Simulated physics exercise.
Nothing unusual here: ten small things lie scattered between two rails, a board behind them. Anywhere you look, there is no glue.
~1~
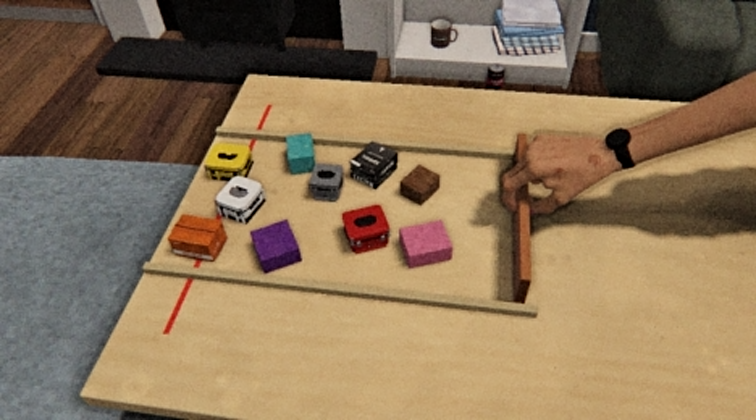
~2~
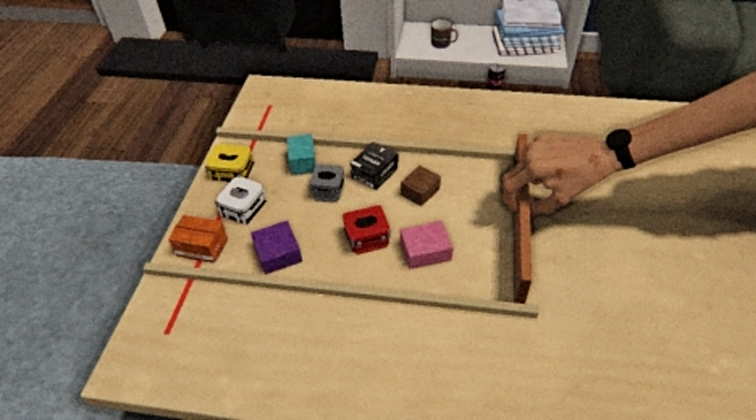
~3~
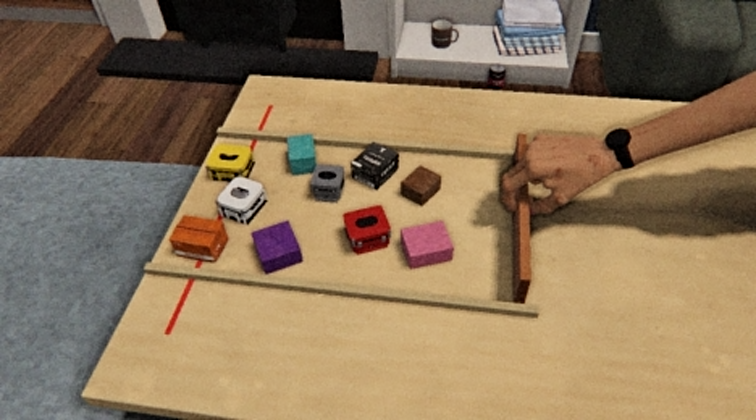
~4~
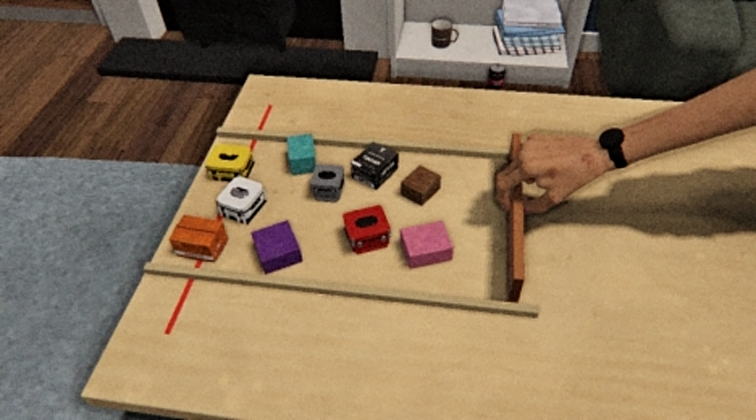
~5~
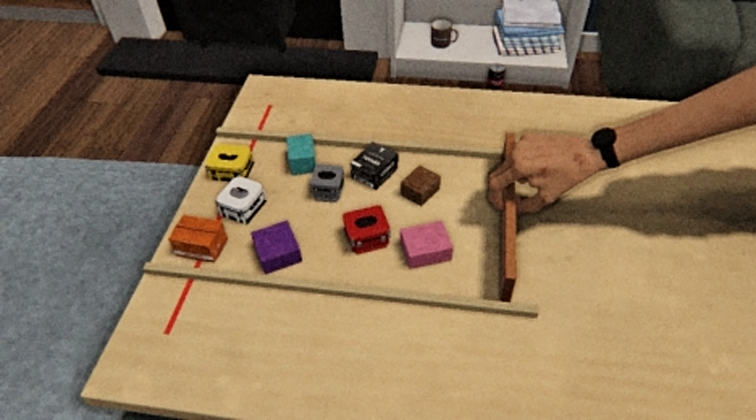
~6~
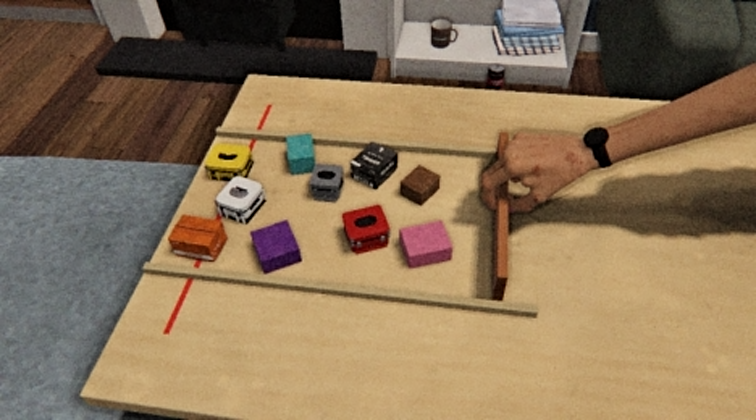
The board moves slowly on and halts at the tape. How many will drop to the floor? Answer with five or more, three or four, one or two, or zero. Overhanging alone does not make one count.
The count that falls is five or more.
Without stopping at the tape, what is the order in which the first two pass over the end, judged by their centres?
White case, then yellow case.
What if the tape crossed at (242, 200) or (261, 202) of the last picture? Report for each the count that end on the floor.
You'd count 2 the first time and 2 the second.
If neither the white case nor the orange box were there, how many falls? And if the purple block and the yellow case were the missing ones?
Counts - first: 3, second: 3.
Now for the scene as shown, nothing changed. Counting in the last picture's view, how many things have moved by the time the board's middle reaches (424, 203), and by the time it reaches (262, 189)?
At the first point the count is 3, at the second it's 10.
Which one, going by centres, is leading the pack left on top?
That's the grey case.
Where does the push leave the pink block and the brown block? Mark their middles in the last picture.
Same order as the question: First (195, 215), second (223, 172).
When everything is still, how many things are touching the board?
It's 4.
A little later, none off yet; yellow case at rest near (230, 163); orange box at rest near (199, 239); white case at rest near (241, 200).
Next, none off yet; yellow case shifted about its own width near (204, 163); orange box moving near (190, 239); white case shifted well along near (182, 190).
When it is over, the number that fall off is five or more; down, red case, turquoise block, white case, orange box and yellow case.
